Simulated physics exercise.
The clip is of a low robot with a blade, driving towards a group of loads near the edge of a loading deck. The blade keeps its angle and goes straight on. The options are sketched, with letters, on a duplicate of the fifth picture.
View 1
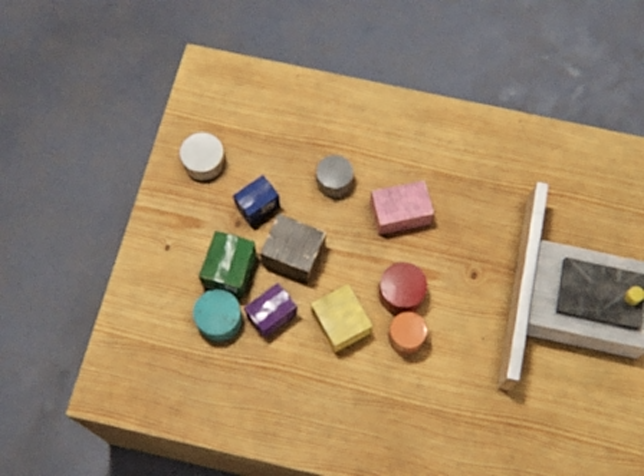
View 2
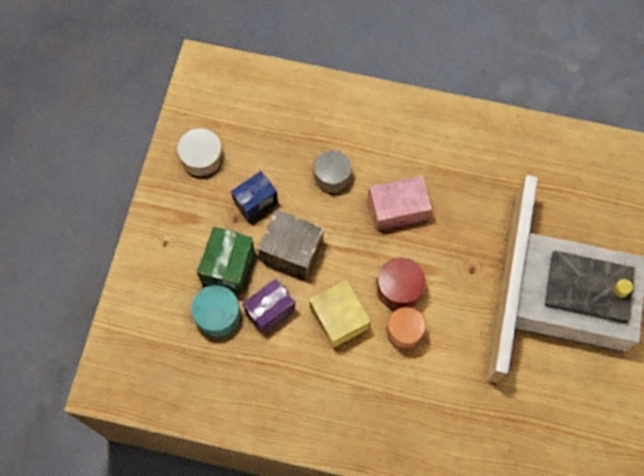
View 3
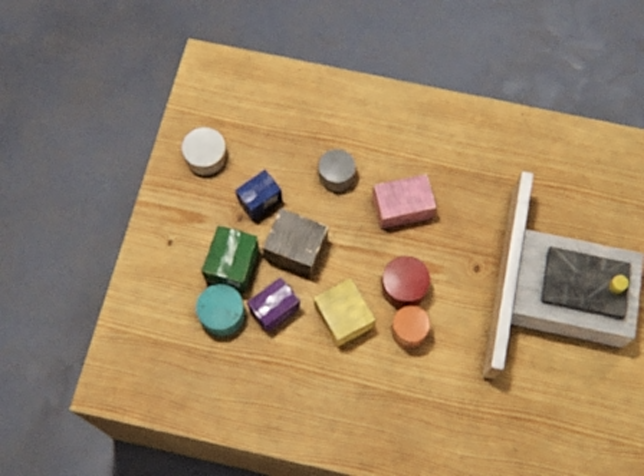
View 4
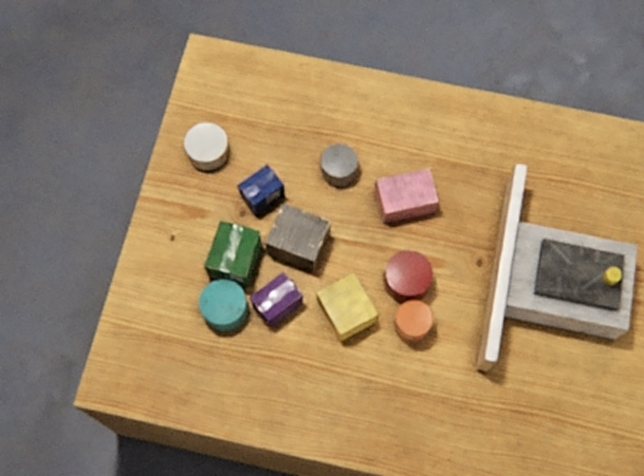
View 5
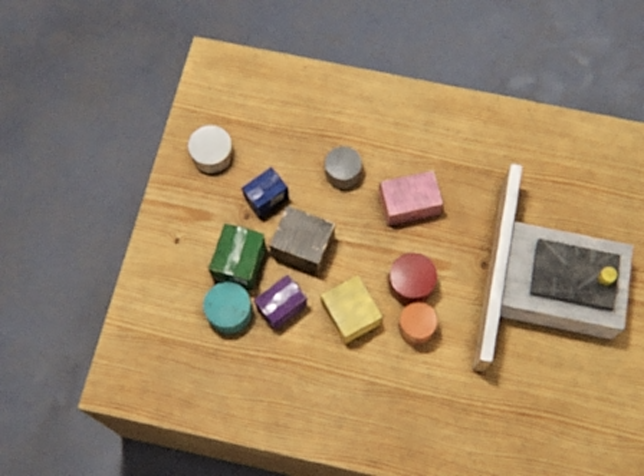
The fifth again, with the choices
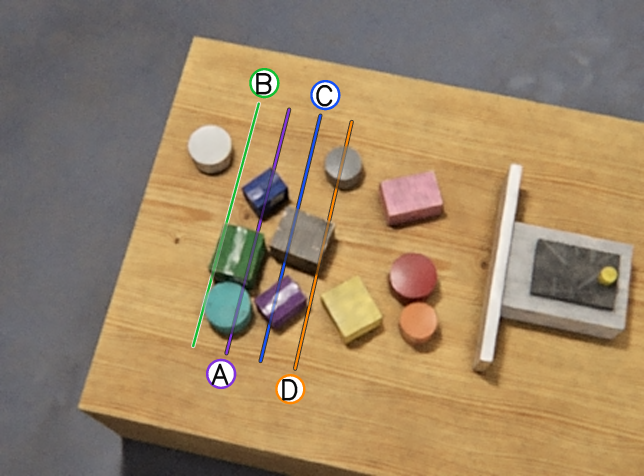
A low grey robot with a wide blade creeping left across a wooden deck towards a still cluster of coloured blocks and discs.
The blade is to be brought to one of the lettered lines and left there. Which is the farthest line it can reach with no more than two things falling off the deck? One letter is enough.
B is the last line within the limit.
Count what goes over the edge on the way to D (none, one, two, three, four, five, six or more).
In all, none.
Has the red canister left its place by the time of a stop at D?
By then, yes.
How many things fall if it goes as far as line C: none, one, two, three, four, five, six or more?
In all, none.
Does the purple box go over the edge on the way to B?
No.
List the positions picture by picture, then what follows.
The first frame shows green parcel (229, 264); turquoise canister (218, 316); purple box (271, 310).
The second frame shows robot (584, 285); orange pail (406, 329).
The third frame shows robot (579, 281); black crate (296, 243).
The fourth frame shows robot (573, 273); yellow crate (347, 307).
The fifth frame shows robot (569, 273); white pail (211, 150); red canister (412, 279); green parcel (239, 257).
On the marked copy, A at (259, 225); B at (228, 219); C at (292, 232); D at (325, 239).
Following B. Soon after the start, robot (467, 252); grey canister (332, 161); orange pail (360, 322).
Later, robot (368, 231); green parcel (188, 226); turquoise canister (188, 313).
In the end, robot (292, 216); white pail (174, 131); blue parcel (169, 165); none fallen.
As for the rest, A is within the limit but short; C is within the limit but short; D is within the limit but short.
